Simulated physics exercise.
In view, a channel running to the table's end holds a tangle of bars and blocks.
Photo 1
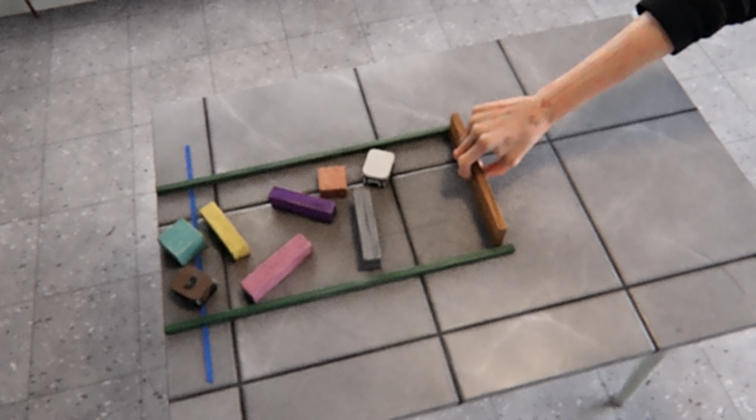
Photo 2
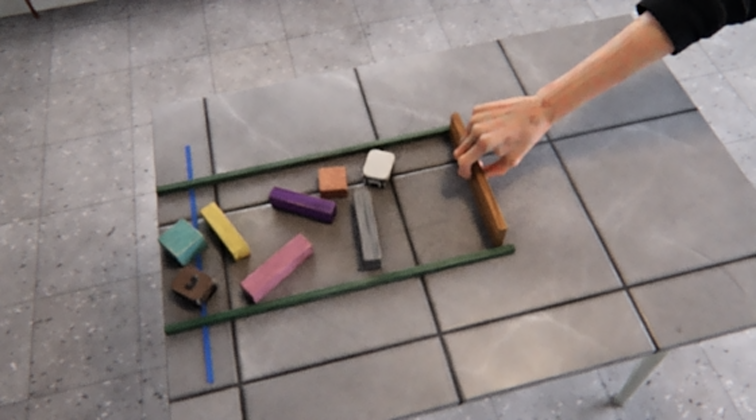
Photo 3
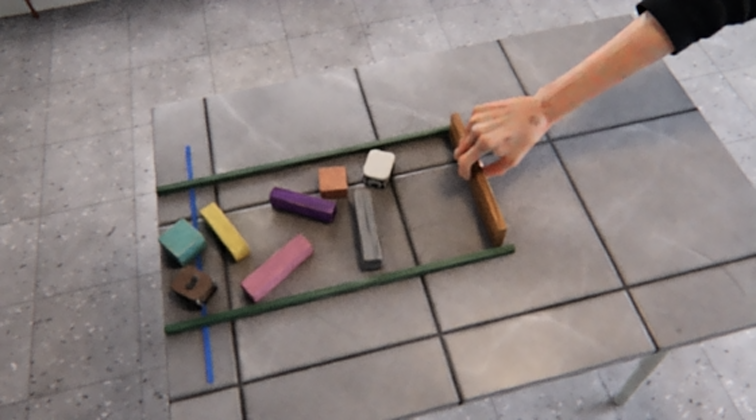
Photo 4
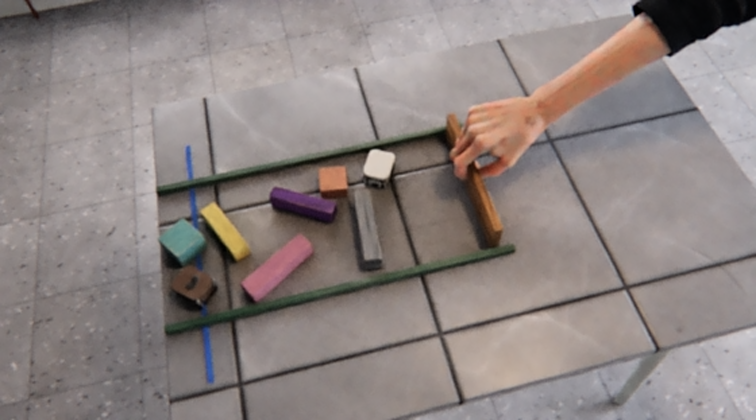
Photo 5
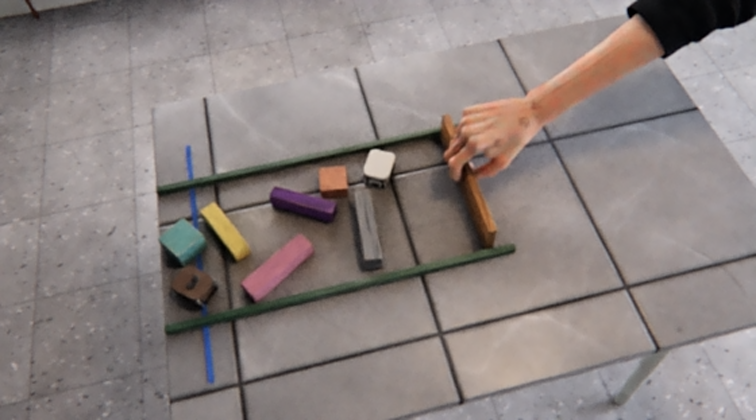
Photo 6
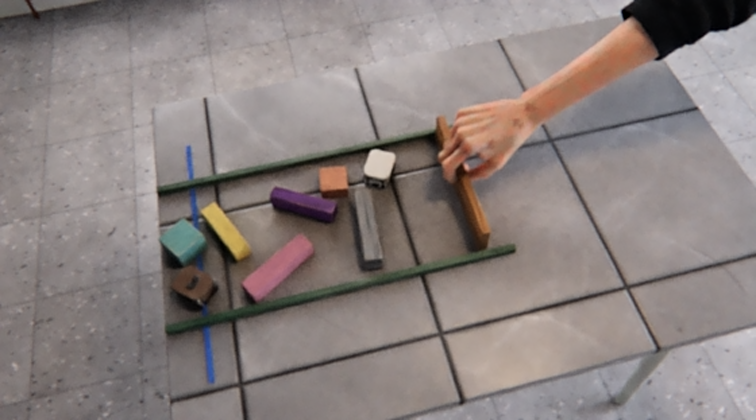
On a grey tiled table, a hand slides a wooden board slightly left between two green rails, toward scattered coloured bars and blocks, which stay still, with the turquoise and brown ones near a blue tape line.
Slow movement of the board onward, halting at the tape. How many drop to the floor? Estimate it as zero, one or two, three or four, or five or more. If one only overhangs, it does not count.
A lot - five plus.
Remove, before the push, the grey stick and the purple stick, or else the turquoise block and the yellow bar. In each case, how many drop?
3, then 3.
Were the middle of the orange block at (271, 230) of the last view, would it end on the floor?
Lab note: It goes off the edge.
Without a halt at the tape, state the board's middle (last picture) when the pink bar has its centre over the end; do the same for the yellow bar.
At (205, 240) for the pink bar; at (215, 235) for the yellow bar.
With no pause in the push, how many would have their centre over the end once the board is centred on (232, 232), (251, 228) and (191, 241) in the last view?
Place by place, 2, 0 and 6.
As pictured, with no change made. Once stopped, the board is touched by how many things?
The count in contact is 2.
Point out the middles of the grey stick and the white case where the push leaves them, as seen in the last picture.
The grey stick comes to rest close to (190, 270), while the white case rests close to (181, 218).
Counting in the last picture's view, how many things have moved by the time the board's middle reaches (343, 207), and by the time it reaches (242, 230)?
I make it 4 at the first spot and 8 at the other.
Soon after, none off yet; turquoise block at rest near (184, 243); brown case at rest near (195, 287); yellow bar at rest near (226, 232).
Then, none off yet; turquoise block at rest near (184, 243); brown case at rest near (195, 287); yellow bar moving near (219, 236).
At rest, the number that fall off is five or more; fallen, orange block, purple stick, pink bar, yellow bar, brown case and turquoise block.
